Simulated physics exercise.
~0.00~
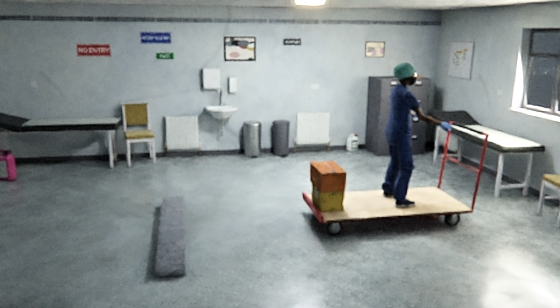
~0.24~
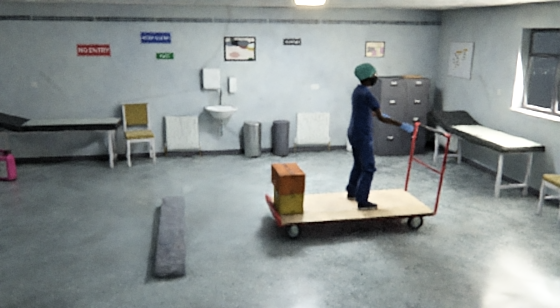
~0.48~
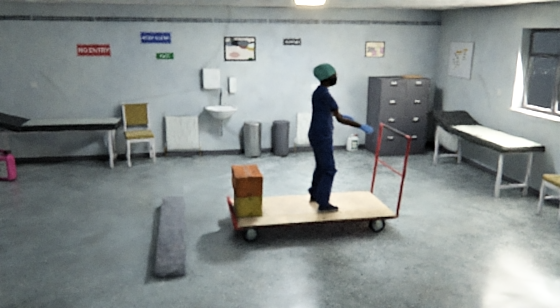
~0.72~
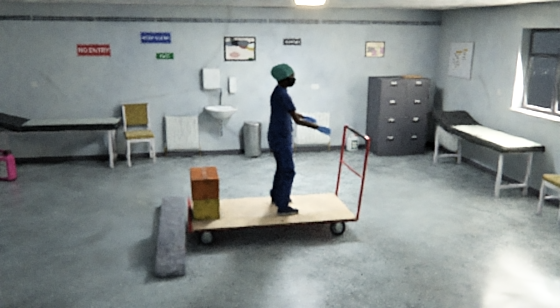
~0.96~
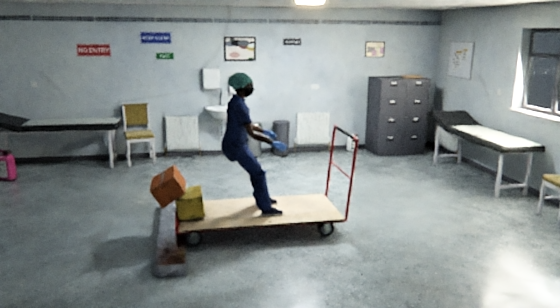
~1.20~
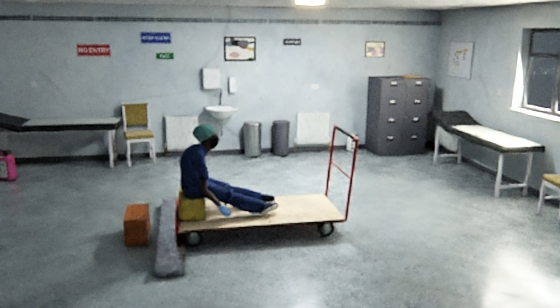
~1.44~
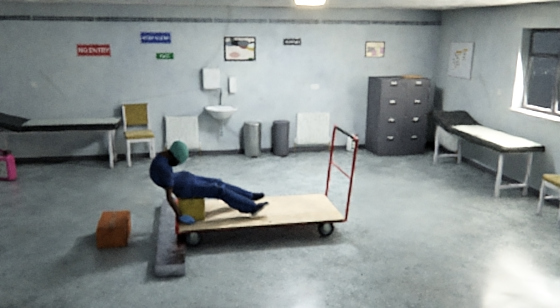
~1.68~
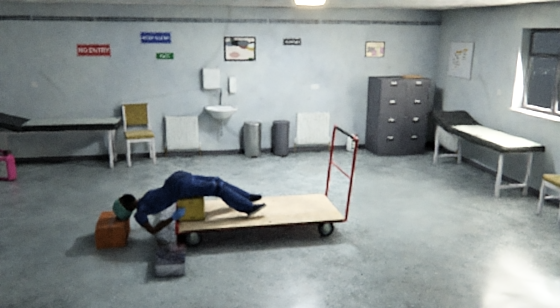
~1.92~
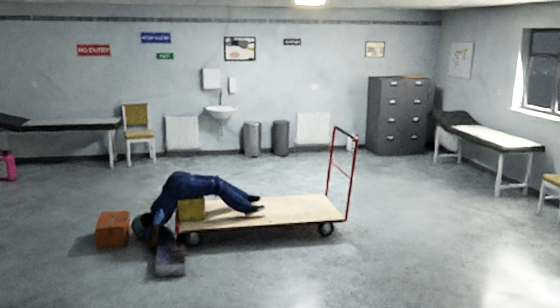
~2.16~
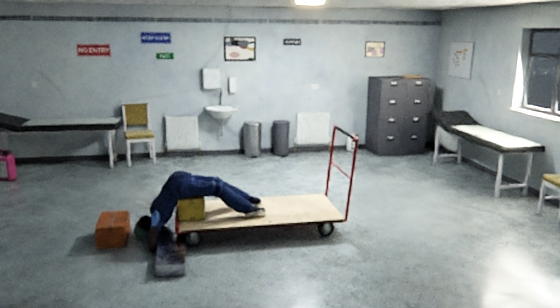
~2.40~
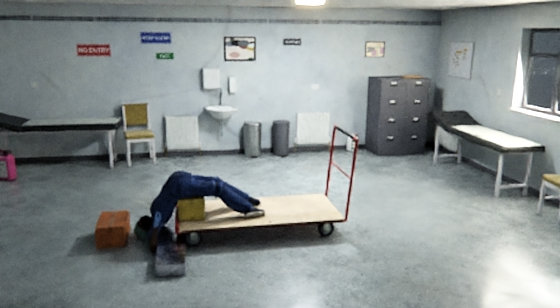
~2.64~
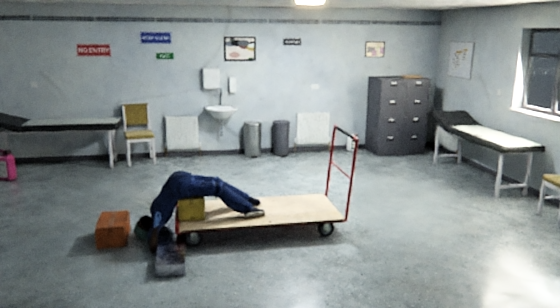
Person in scrubs riding a trolley left into a kerb, orange box tumbling off, rider slumping headfirst over the remaining yellow box.
